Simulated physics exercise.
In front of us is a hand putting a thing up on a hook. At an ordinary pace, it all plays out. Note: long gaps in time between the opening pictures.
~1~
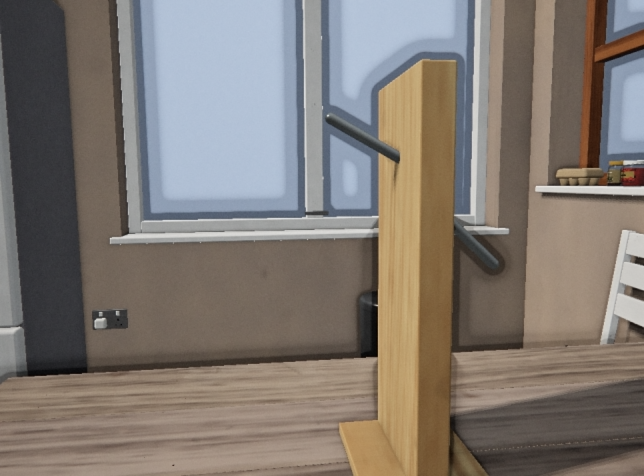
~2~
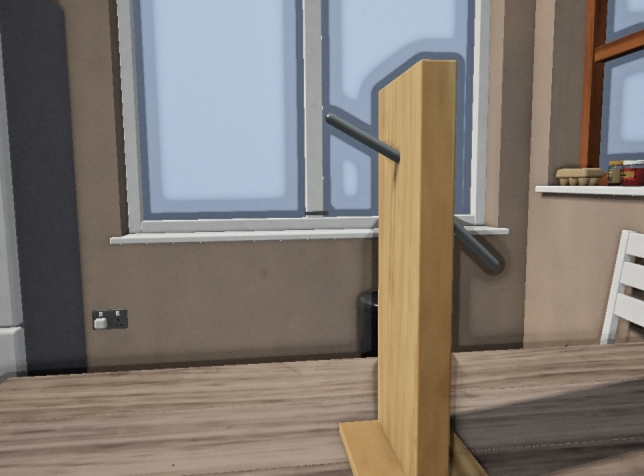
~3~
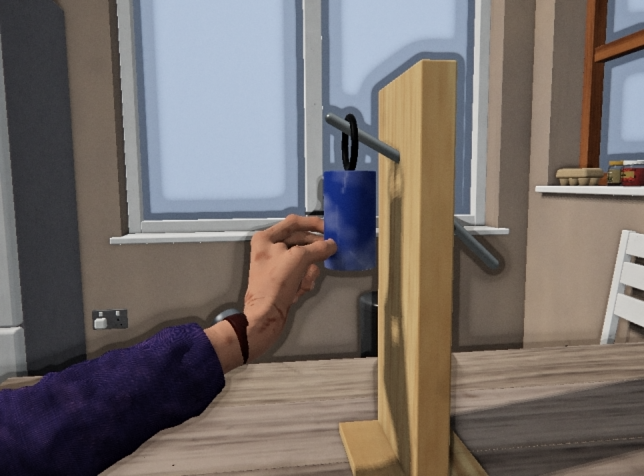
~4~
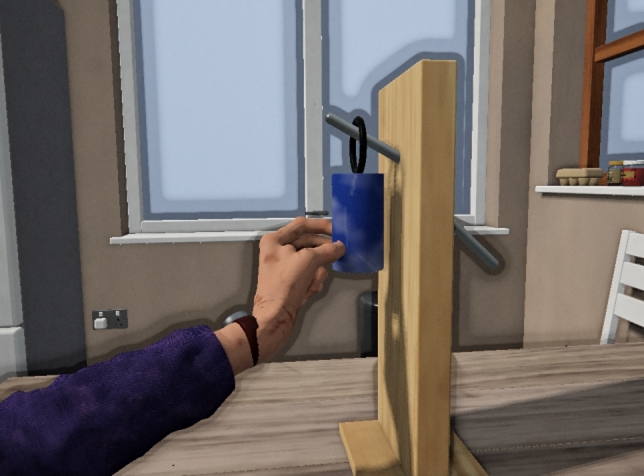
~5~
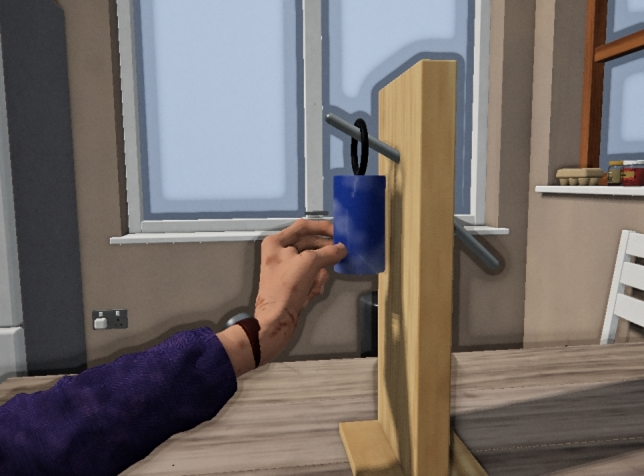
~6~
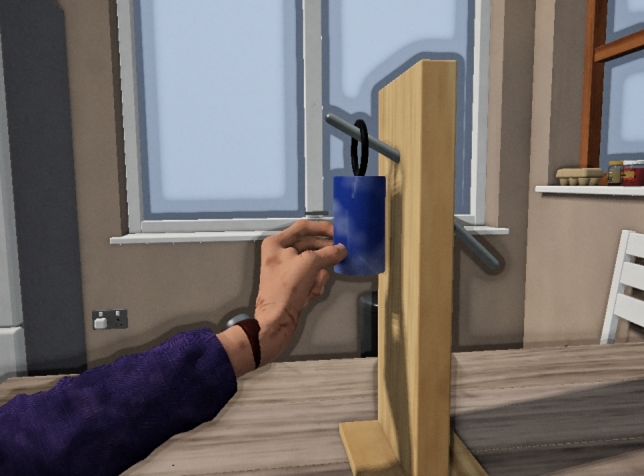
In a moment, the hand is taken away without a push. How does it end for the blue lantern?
The blue lantern is left hanging.
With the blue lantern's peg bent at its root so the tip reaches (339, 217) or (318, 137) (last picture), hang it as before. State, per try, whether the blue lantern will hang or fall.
First try it goes down, second try it clings on.
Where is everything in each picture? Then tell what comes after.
Peg stand (411, 278), in the first picture.
Peg stand (411, 278), in the second picture.
Still on the way; blue lantern (350, 191); peg stand (411, 278), in the third picture.
Still on the way; blue lantern (357, 194); peg stand (411, 278), in the fourth picture.
Still on the way; blue lantern (359, 195); peg stand (411, 278), in the fifth picture.
In place, still held; blue lantern (359, 196); peg stand (411, 278), in the sixth picture.
Then, 0.14 s after the last picture, blue lantern tipped 6° from how it was near (364, 204).
At rest, the blue lantern remains hooked, near (371, 207).
